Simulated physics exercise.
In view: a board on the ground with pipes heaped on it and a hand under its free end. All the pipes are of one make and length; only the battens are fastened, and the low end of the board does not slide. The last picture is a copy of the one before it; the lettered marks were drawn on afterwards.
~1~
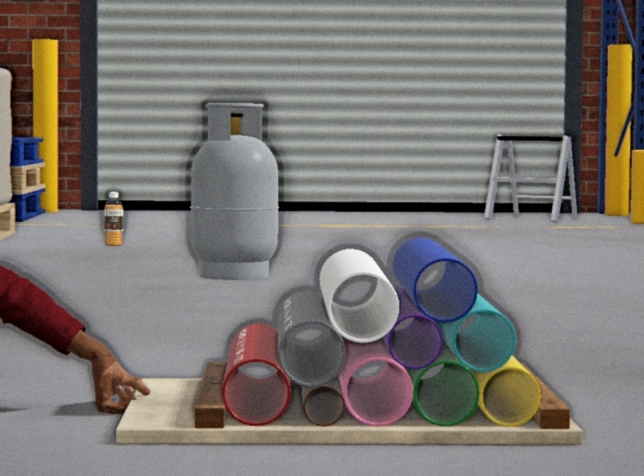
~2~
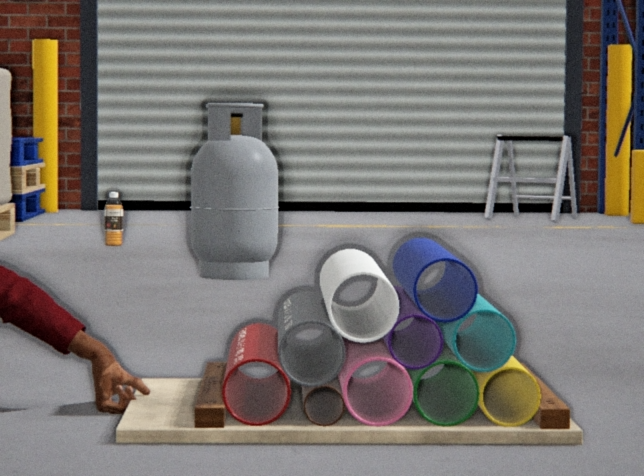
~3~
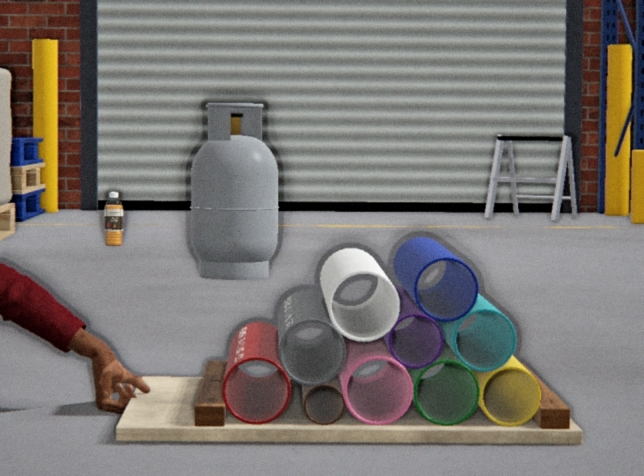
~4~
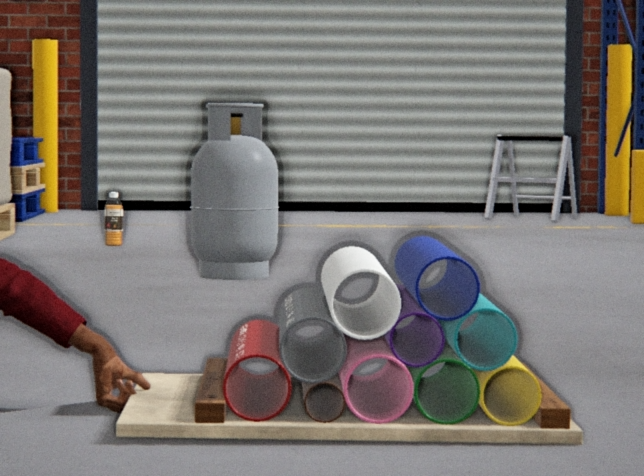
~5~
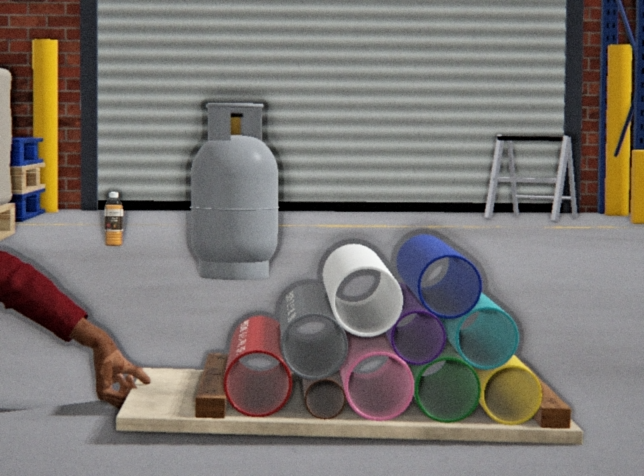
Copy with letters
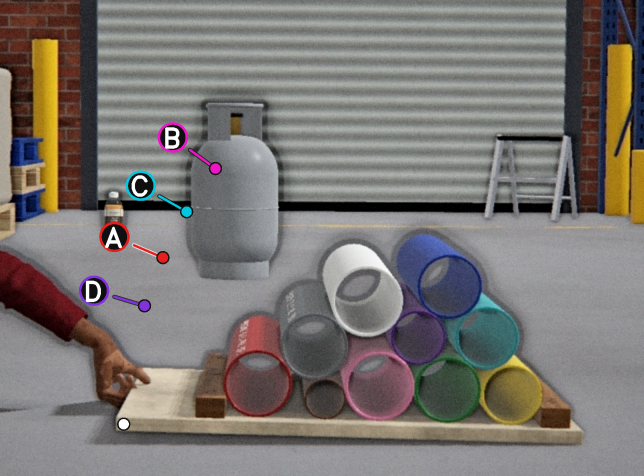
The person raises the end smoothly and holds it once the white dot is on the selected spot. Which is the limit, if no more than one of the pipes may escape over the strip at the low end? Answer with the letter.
D is the limit.
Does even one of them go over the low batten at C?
At C: Yes.
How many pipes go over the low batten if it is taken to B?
It comes to four.
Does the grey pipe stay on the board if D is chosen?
Yes, with D.
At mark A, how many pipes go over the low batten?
With A, four.
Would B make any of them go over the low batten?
At B: Yes.
On the copy, A at (163, 257); B at (215, 169); C at (186, 211); D at (144, 306); the white dot at (124, 424).
On D. First, board at 13°.
Then, board at 17°.
Finally, board at 17°, none over the low batten.
By contrast, A four over the low batten (purple, turquoise, white, blue); B four over the low batten (purple, turquoise, white, blue); C four over the low batten (purple, turquoise, white, blue).
